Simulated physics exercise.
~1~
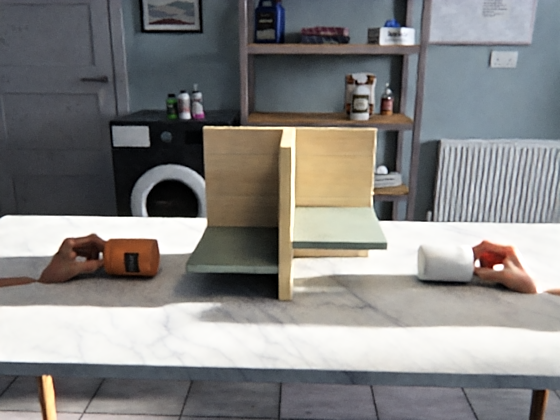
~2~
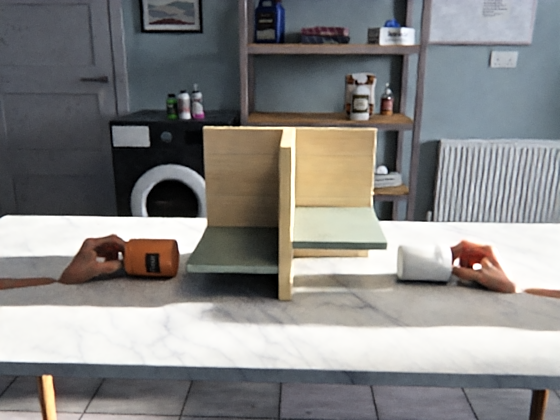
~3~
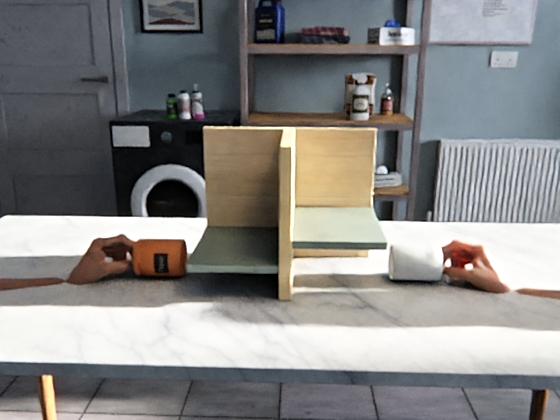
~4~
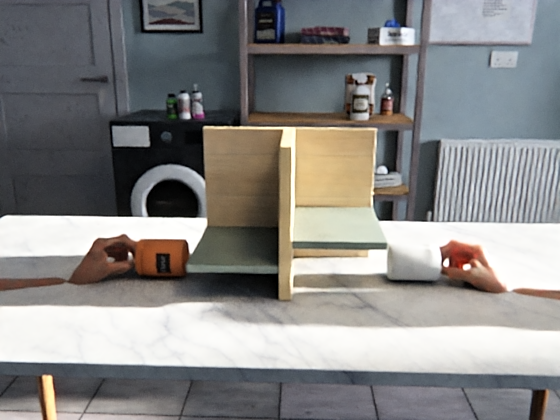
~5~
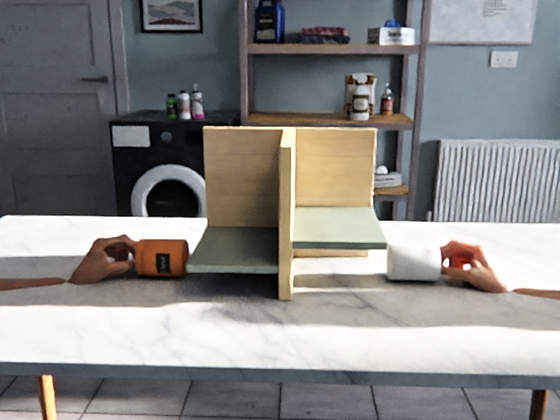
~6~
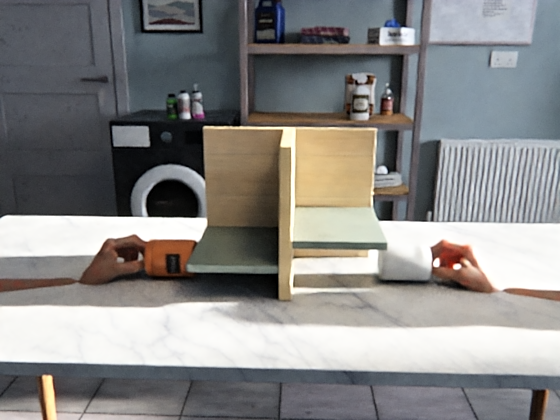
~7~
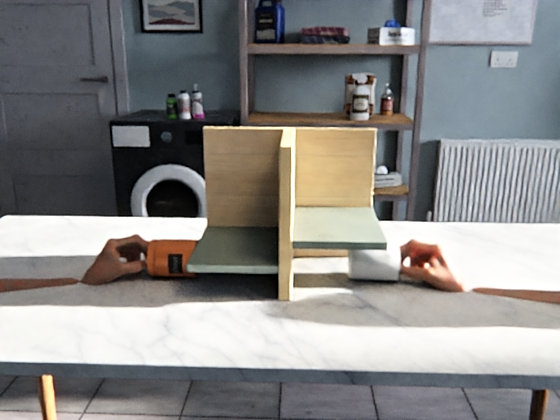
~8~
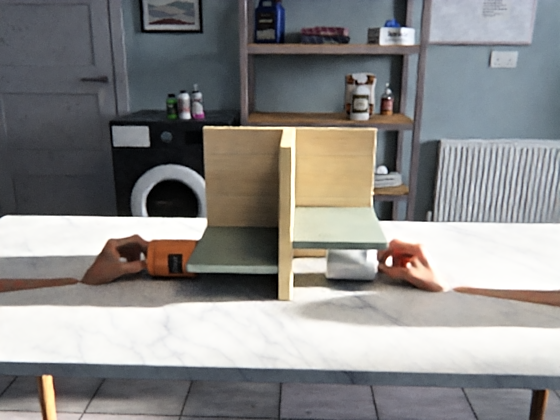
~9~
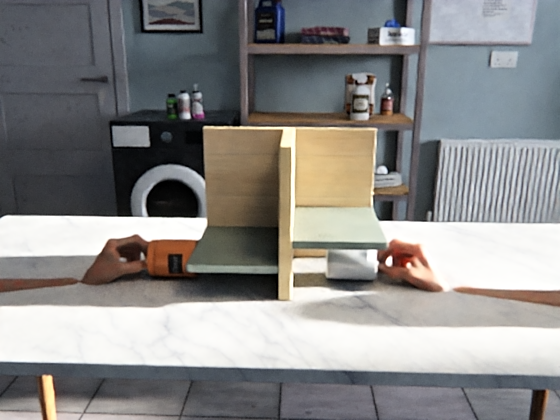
Two hands reach in from opposite sides of a marble-topped table, seen straight on by a still camera, with a washing machine, shelving and a radiator behind. Between them stands a wooden two-sided shelf with grey-green boards, the left board lower than the right. The left hand pushes an orange jar on its side rightward, while the right hand slides a white beaker, also on its side, leftward. Both pause short of the shelf, then move inward again. The orange jar stops at the edge of the left board, but the white beaker slides under the right board and rests there.
